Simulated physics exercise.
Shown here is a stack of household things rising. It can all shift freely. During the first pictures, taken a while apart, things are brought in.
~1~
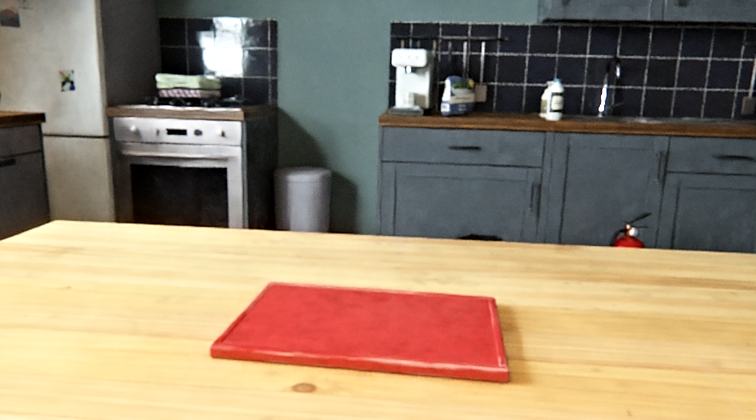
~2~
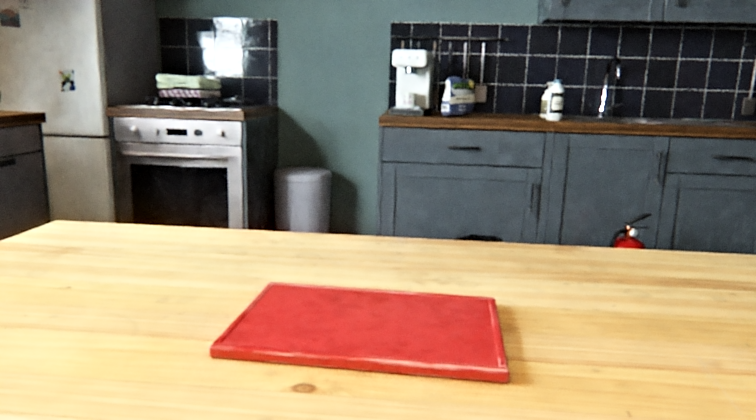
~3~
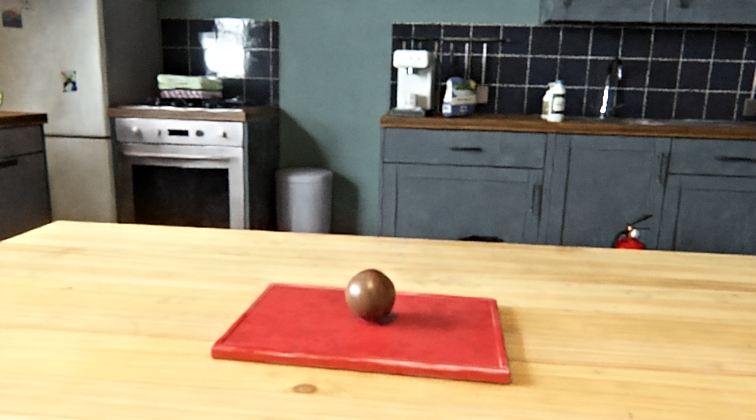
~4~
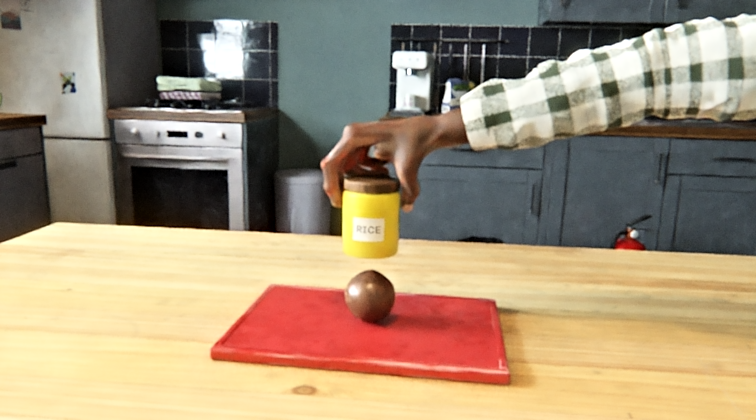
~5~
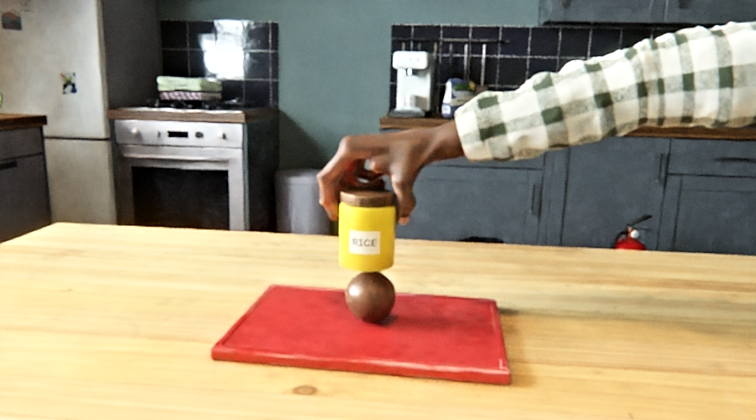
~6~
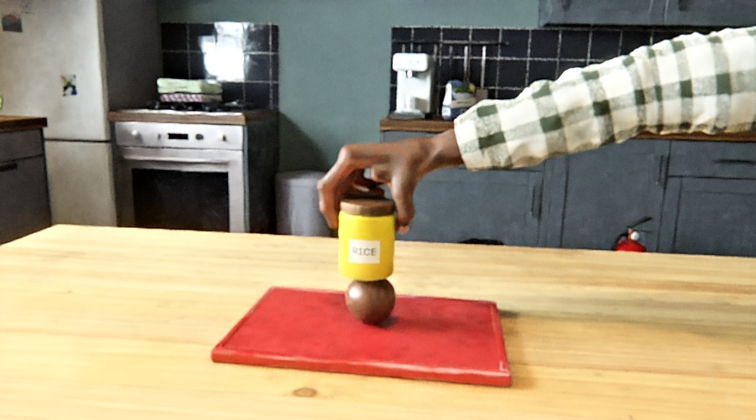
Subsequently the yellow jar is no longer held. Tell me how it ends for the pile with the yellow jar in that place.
It is going to lose a part.
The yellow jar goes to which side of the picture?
It ends up further left.
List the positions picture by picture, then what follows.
The last thing is not in view yet, in the first picture.
The last thing is not in view yet, in the second picture.
The last thing is not in view yet; brown onion (371, 294), in the third picture.
On its way; yellow jar (371, 216); brown onion (370, 295), in the fourth picture.
On its way; yellow jar (367, 228); brown onion (371, 295), in the fifth picture.
In place under the hand; yellow jar (367, 237); brown onion (371, 297), in the sixth picture.
Then, 0.50 s after the last picture, yellow jar now fallen.
Then, 0.90 s after the last picture, things are still on the move.
At rest, fallen, yellow jar; the other 2 in place. Seen from the same camera at the end, yellow jar near (244, 276). The pile gives way.
